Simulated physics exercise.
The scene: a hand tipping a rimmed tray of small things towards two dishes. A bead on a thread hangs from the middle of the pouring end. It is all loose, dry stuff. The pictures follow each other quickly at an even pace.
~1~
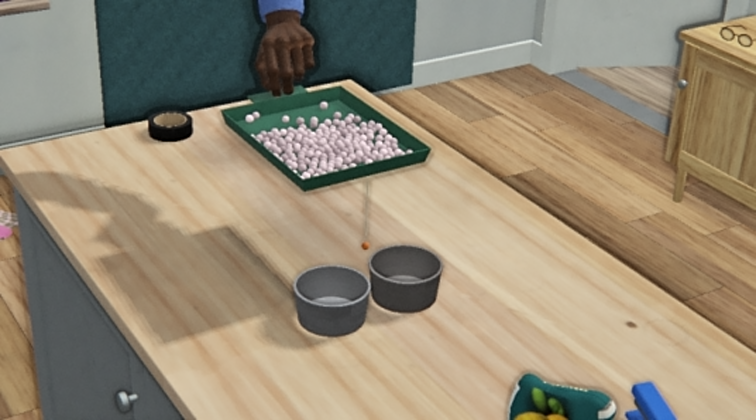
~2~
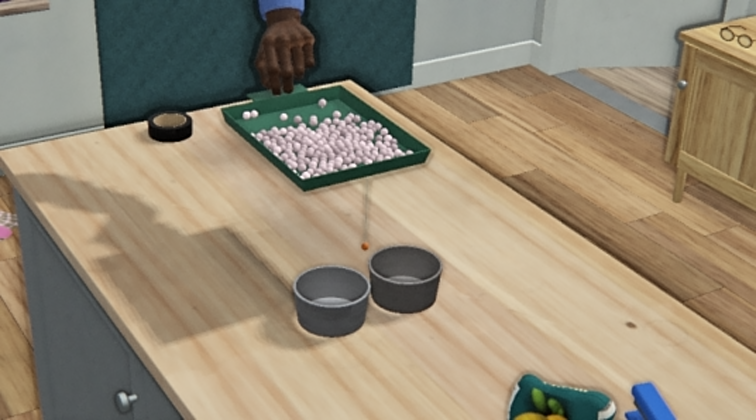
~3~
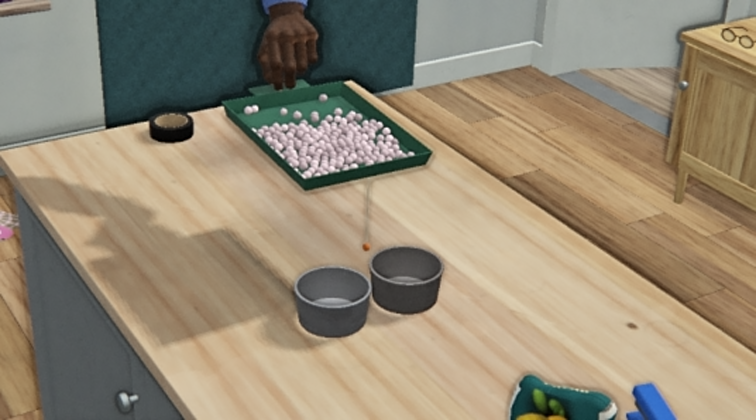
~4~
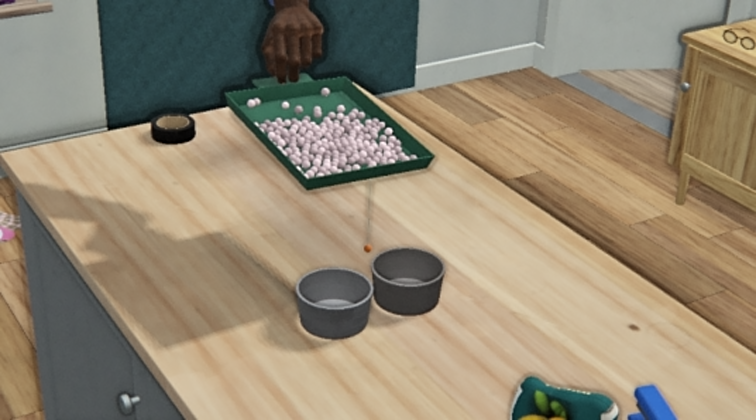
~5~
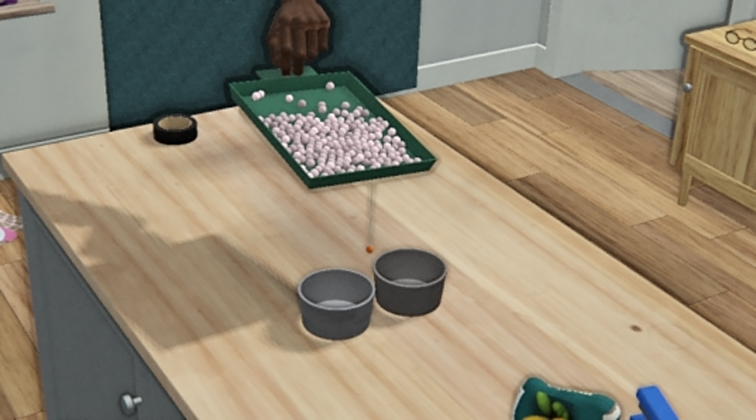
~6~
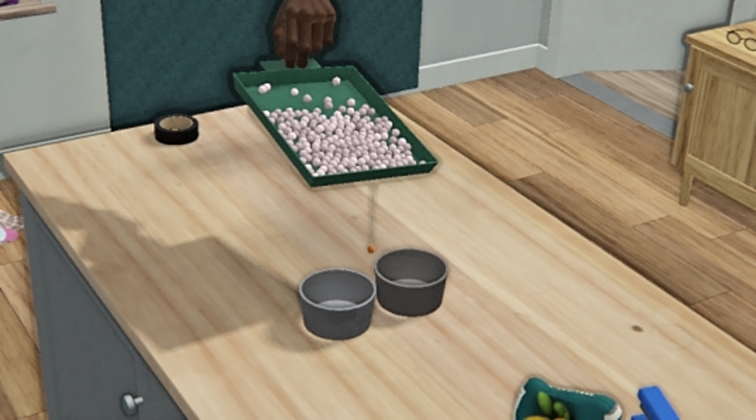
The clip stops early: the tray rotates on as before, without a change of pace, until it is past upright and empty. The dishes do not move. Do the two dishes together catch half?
They take less than half between them.
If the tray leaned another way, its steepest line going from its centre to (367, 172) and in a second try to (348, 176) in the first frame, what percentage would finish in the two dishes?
Near 70 % and 80 %.
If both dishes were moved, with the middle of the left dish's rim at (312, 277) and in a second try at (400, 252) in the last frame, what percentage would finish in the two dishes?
Near 10 % and 60 %.
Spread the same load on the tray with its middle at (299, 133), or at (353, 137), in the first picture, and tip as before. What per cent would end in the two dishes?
The first gives 30 %, the second 30 %.
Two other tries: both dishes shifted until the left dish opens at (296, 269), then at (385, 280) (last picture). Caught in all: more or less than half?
At the first place under half, at the second more than half.
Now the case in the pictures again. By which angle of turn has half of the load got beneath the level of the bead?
Near 80 degrees.
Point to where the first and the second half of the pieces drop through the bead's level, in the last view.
At about (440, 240), then at (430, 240).
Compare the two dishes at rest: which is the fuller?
The winner is the dish on the right.
Just after the last frame, tray tipped steeply; almost all on the tray; just a few in the right dish; about a tenth in the air.
A moment on, tray tipped right over; about a tenth on the tray; roughly a third in the right dish; roughly half outside both; about a tenth in the air.
Further on, tray tipped past a quarter turn; roughly a third in the right dish; roughly two thirds outside both.
When it is over, tray tipped past a quarter turn; not one in the left dish; roughly a third in the right dish; roughly two thirds outside both.
